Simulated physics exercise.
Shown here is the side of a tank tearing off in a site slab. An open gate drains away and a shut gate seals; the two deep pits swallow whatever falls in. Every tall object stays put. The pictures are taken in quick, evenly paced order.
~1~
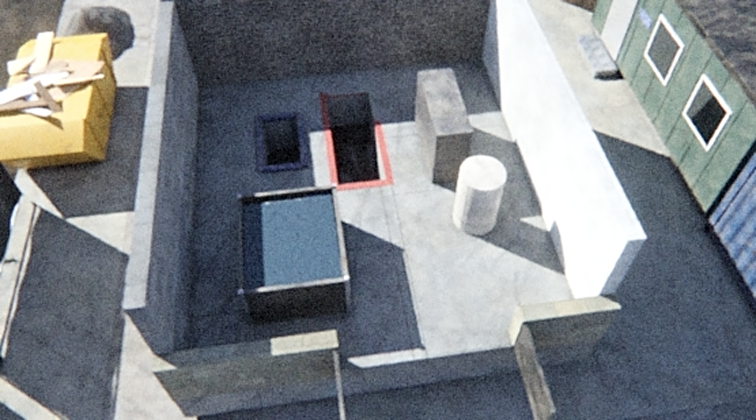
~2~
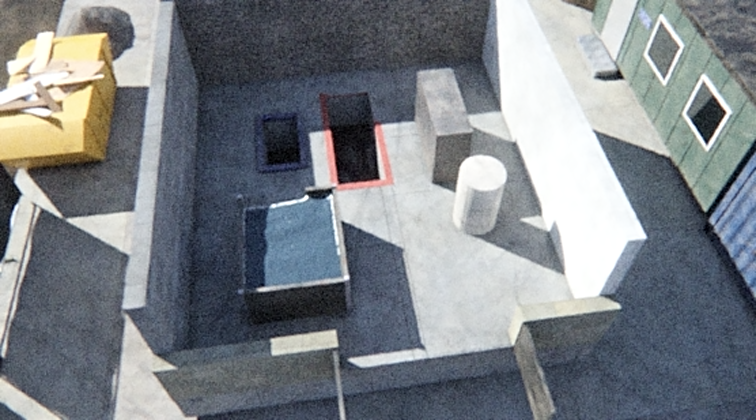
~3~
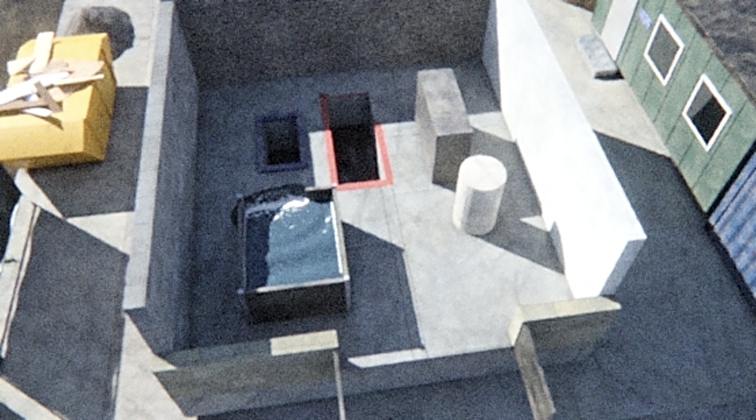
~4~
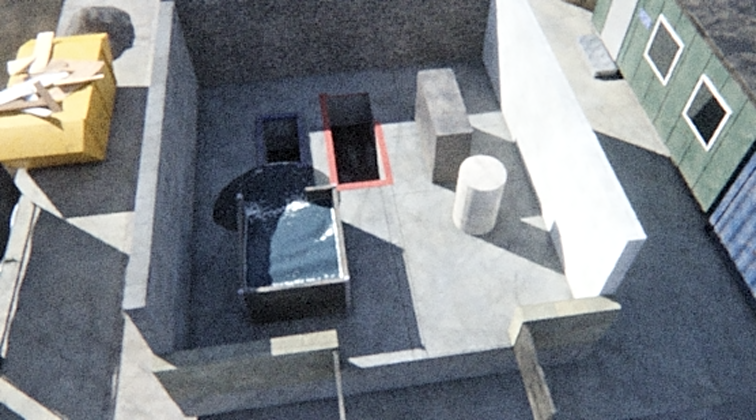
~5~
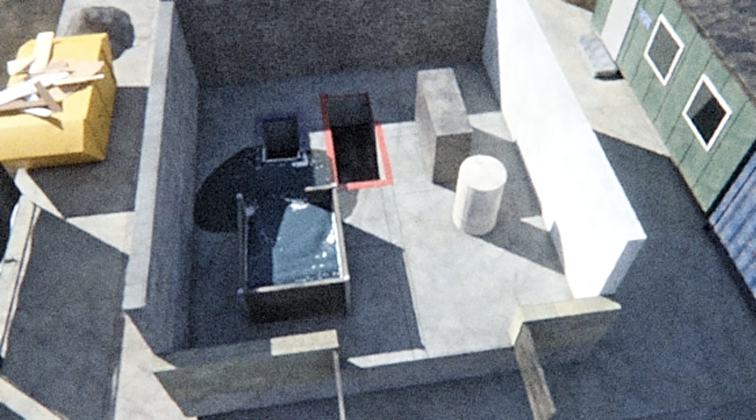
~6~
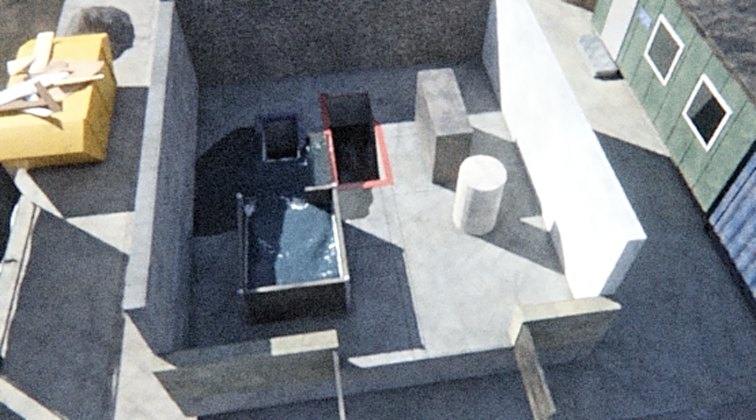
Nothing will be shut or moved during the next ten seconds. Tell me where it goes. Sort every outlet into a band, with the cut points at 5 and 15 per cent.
Final shares: The gate under 5 %; the red pit over 15 %; the blue pit over 15 %.
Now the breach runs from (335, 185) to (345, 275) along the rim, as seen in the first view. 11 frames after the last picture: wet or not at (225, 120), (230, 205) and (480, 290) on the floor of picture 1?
Unsoaked, then unsoaked, then soaked.
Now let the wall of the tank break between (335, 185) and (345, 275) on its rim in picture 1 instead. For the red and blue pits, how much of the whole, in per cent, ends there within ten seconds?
Near enough: Red 25 percent, blue 0 percent.
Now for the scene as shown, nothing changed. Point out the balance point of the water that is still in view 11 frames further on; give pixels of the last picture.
I'd place it roughly at (265, 192).
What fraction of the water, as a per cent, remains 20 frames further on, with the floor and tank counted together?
About 64 per cent.
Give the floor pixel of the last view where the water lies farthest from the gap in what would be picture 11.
My guess is roughly (200, 86).
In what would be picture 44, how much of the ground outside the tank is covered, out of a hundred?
Roughly 50 %.
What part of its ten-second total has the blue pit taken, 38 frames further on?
Roughly 95 percent.
A moment on, water covers 20 % of the floor; the gate 0 %, the red pit 4 %, the blue pit 9 %.
Next, water covers 25 % of the floor; the gate 0 %, the red pit 8 %, the blue pit 16 %.
Then, water covers 35 % of the floor; the gate 0 %, the red pit 16 %, the blue pit 20 %.
Later, water covers 50 % of the floor; the gate 0 %, the red pit 27 %, the blue pit 24 %.
In the end, water covers 65 % of the floor; the gate 0 %, the red pit 34 %, the blue pit 25 %.
